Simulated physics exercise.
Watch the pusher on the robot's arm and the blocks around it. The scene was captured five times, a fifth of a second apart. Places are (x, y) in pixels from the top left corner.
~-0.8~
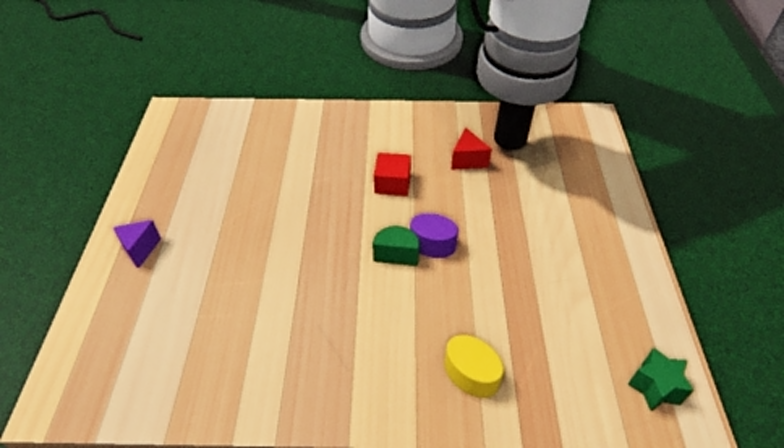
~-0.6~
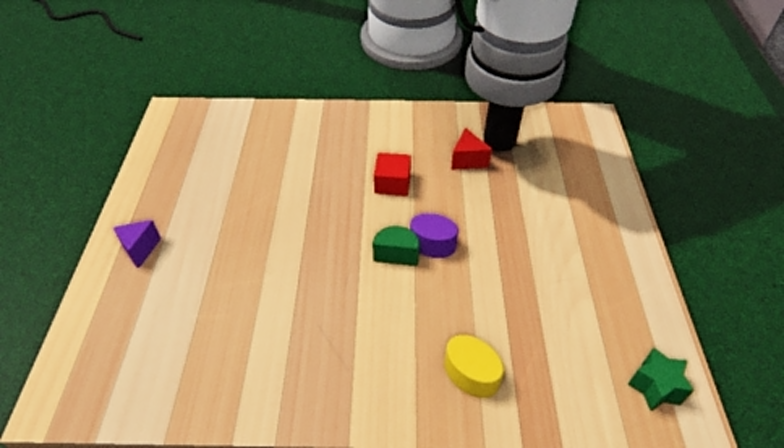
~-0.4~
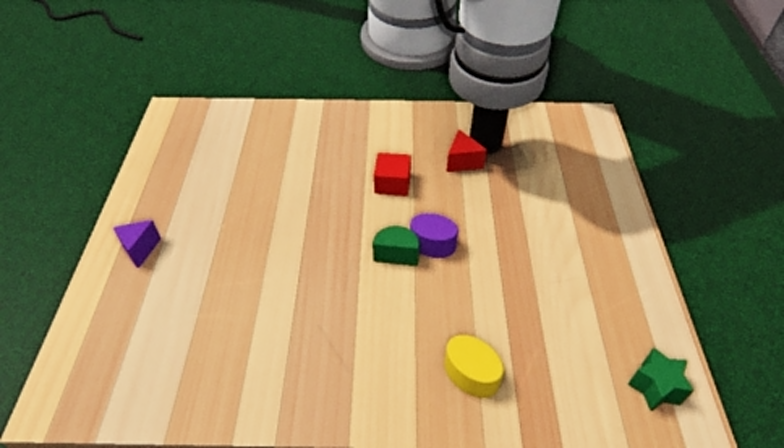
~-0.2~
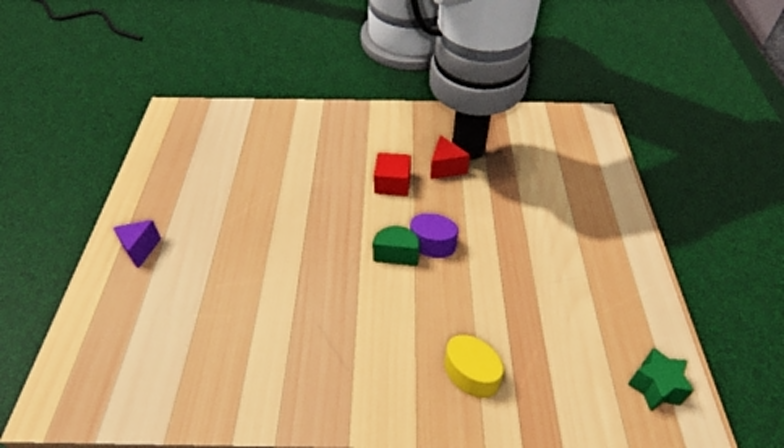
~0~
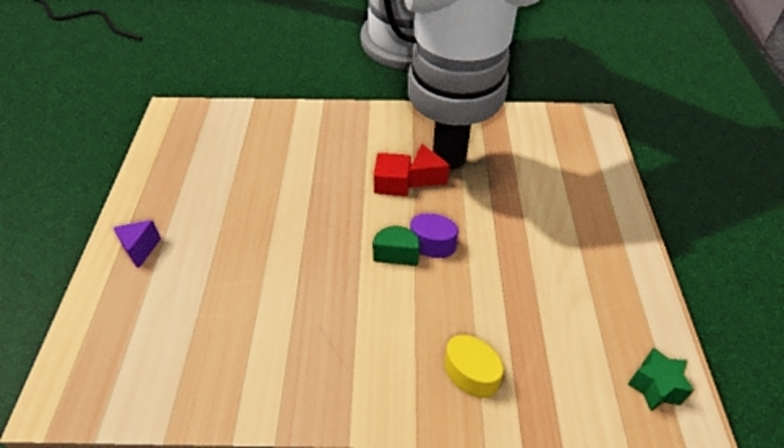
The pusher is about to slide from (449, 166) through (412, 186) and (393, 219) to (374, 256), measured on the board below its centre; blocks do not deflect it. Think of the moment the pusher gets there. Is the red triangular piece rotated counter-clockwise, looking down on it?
I'd say no.
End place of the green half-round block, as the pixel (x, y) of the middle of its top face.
It comes to (401, 258).
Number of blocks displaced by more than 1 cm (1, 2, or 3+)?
Three or more get moved.
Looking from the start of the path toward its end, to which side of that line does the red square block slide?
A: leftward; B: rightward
The correct letter is B.
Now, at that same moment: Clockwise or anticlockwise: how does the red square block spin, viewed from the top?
Spins clockwise.
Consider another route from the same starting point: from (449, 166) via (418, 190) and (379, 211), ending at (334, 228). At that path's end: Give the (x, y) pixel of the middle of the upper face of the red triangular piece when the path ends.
Its top middle is near (306, 228).
On the path given first. One third of the way, pusher at (413, 179); red square block at (370, 167), turned 15° clockwise; red triangular piece at (393, 184).
Two thirds of the way, pusher at (393, 213); red square block at (369, 167), turned 20° clockwise; red triangular piece at (366, 215).
At the end, pusher at (373, 250); red square block at (369, 167), turned 20° clockwise; green half-round block at (401, 258), turned 65° anticlockwise; red triangular piece at (340, 232), turned 50° clockwise; purple oval block unmoved.
